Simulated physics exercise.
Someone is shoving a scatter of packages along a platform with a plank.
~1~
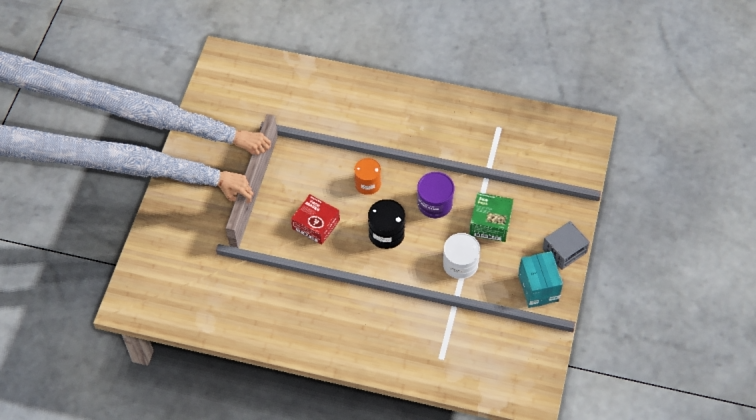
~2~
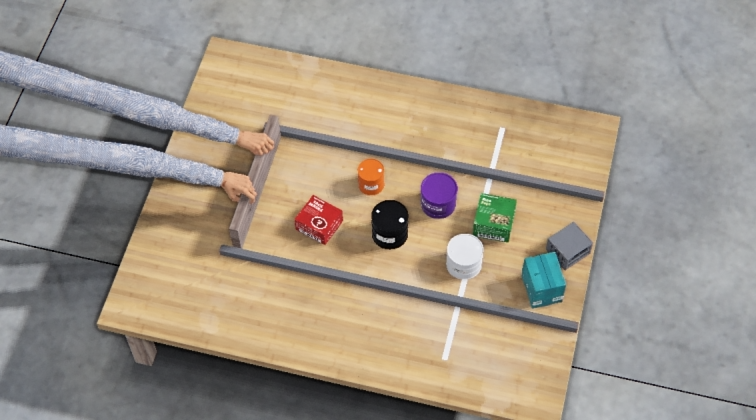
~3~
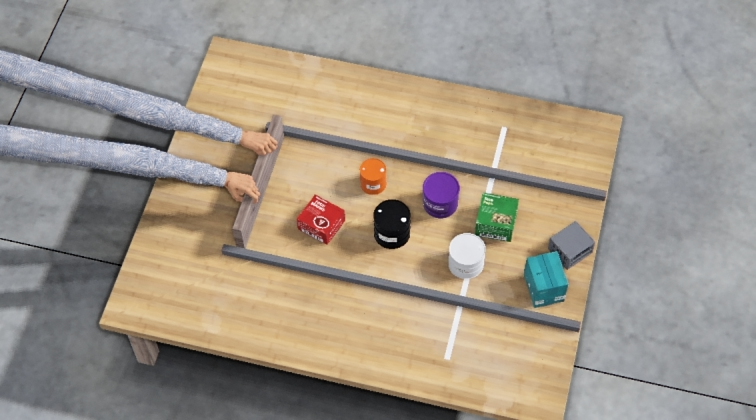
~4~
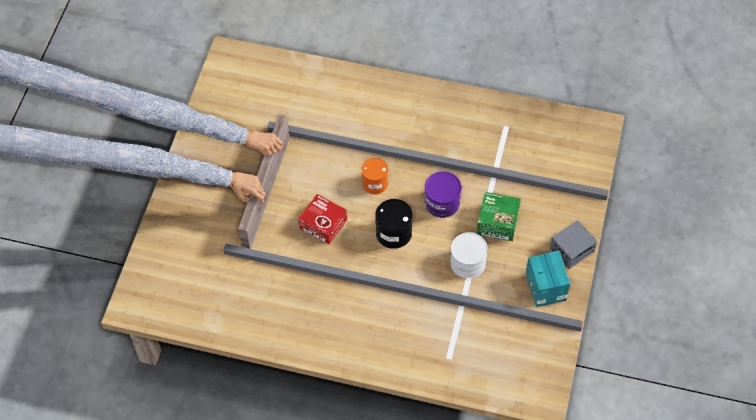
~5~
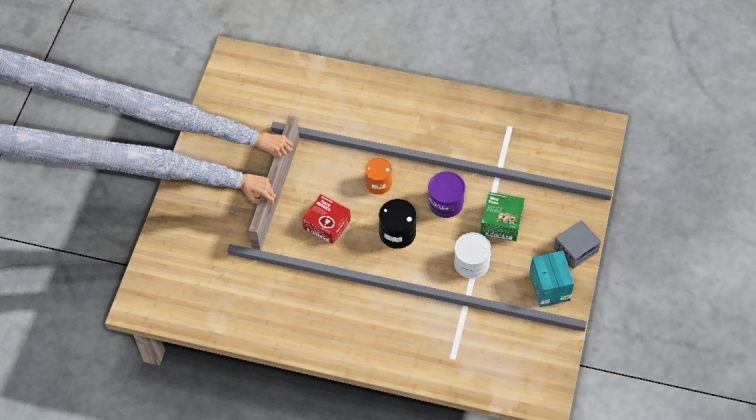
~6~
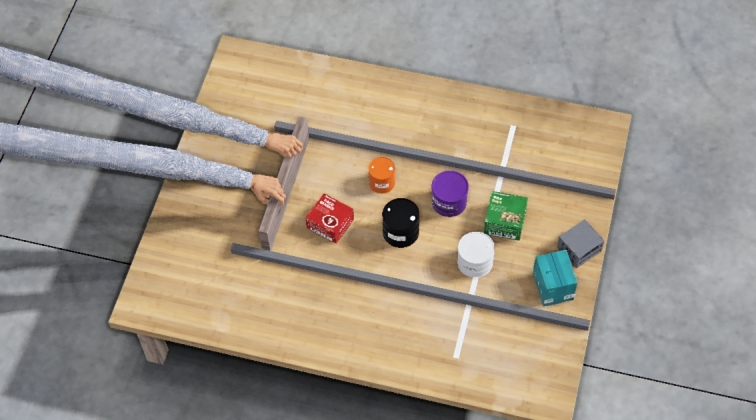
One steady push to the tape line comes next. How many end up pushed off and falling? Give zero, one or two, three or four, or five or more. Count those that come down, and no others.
Zero fall.
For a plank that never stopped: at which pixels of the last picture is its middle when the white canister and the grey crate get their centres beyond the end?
Roughly (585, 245); for the second one, roughly (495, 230).
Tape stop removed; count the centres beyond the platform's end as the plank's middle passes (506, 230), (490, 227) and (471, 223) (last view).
Over the end: 1, 0, 0.
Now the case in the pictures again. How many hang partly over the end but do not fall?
The figure is 1.
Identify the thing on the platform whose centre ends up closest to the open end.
The grey crate is foremost.
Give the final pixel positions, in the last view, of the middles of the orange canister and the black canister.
Positions - first (508, 198), then (538, 251).
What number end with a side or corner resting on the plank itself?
The number is 2.
A little later, none off yet; grey crate at rest near (581, 244); turquoise box at rest near (555, 278); green box at rest near (506, 216).
When it is over, the number that fall off is zero.
